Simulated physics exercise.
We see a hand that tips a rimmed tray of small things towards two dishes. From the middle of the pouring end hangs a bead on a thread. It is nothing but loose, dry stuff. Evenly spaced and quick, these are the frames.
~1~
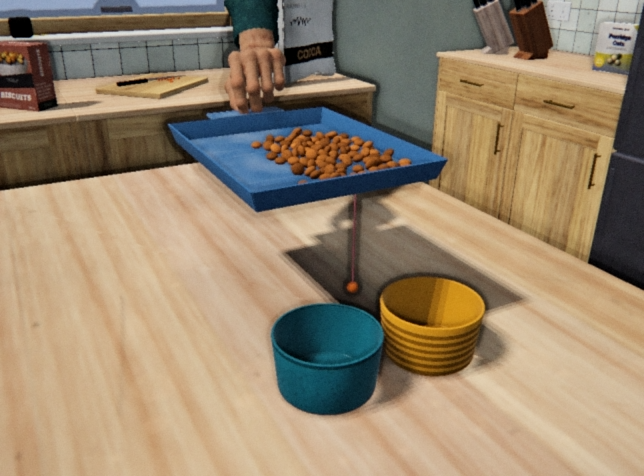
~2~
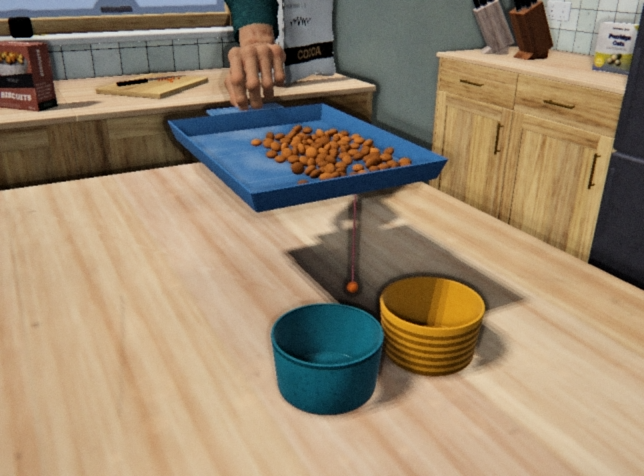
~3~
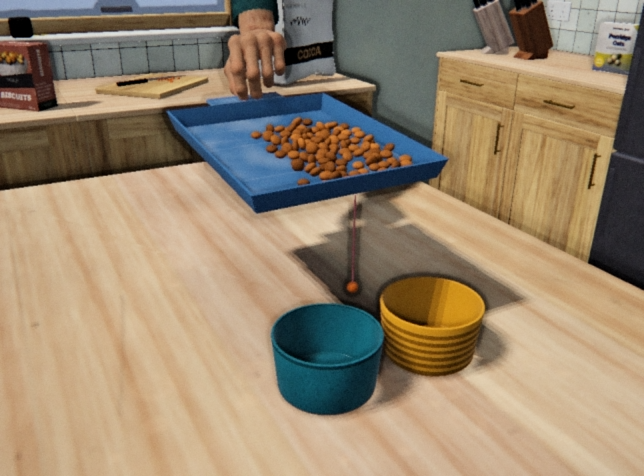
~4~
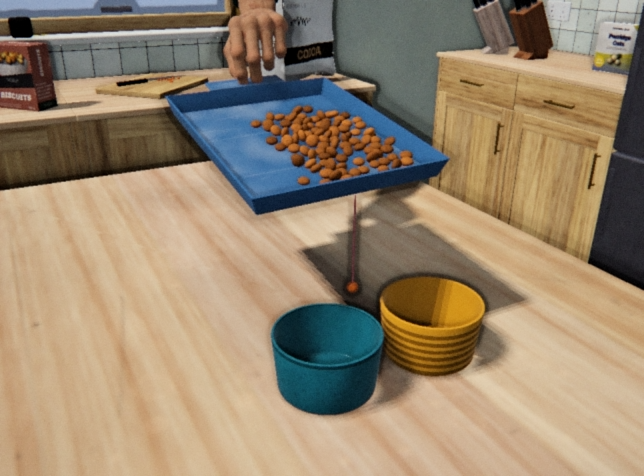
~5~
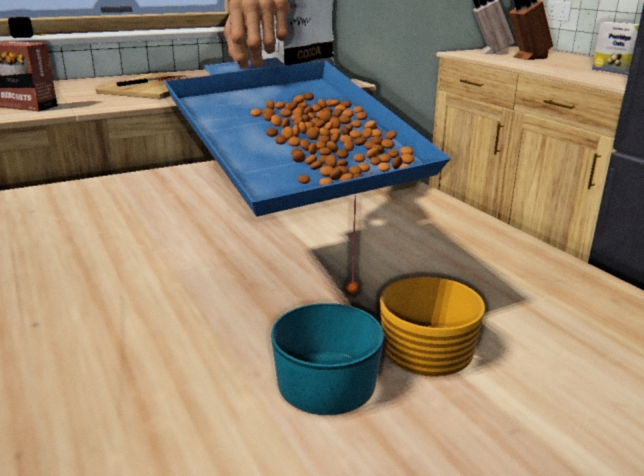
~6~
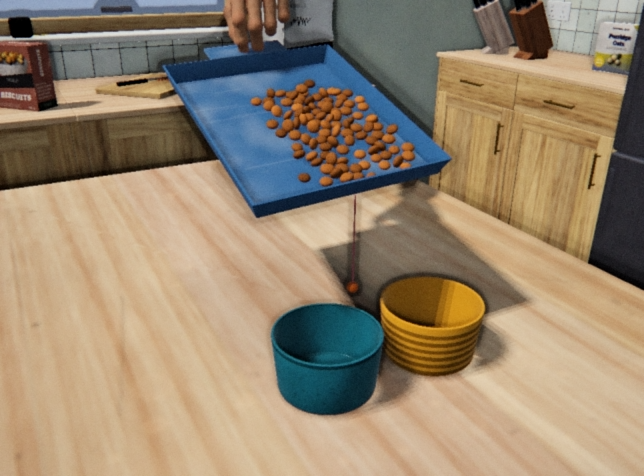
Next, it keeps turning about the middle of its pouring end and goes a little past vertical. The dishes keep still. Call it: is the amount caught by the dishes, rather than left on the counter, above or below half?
Above half.
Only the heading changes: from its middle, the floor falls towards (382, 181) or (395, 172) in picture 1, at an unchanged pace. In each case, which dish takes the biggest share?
Okay, first try the right-side one, second try the right-side one.
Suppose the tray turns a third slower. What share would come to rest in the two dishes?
It would be close to 70 per cent.
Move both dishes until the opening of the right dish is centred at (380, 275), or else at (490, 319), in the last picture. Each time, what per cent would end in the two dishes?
About 0 and 40 per cent.
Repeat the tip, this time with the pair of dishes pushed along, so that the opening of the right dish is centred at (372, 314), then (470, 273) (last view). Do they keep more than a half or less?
So that's a greater portion the first time round, a lesser portion the second.
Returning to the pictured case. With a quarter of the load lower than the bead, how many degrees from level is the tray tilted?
Roughly 85 degrees from level.
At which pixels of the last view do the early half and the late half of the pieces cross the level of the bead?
The first part passes (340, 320); everything after passes (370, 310).
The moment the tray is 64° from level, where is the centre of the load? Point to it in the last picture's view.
Roughly (348, 179).
Just after the last frame, tray tipped steeply; almost all on the tray; about a tenth in the air.
A moment on, tray tipped past a quarter turn; roughly a quarter on the tray; roughly a third in the left dish; about a tenth outside both; roughly a quarter in the air.
Further on, tray tipped past a quarter turn; roughly two thirds in the left dish; about a tenth in the right dish; roughly a quarter outside both.
When it is over, tray tipped past a quarter turn; roughly two thirds in the left dish; about a tenth in the right dish; roughly a quarter outside both.
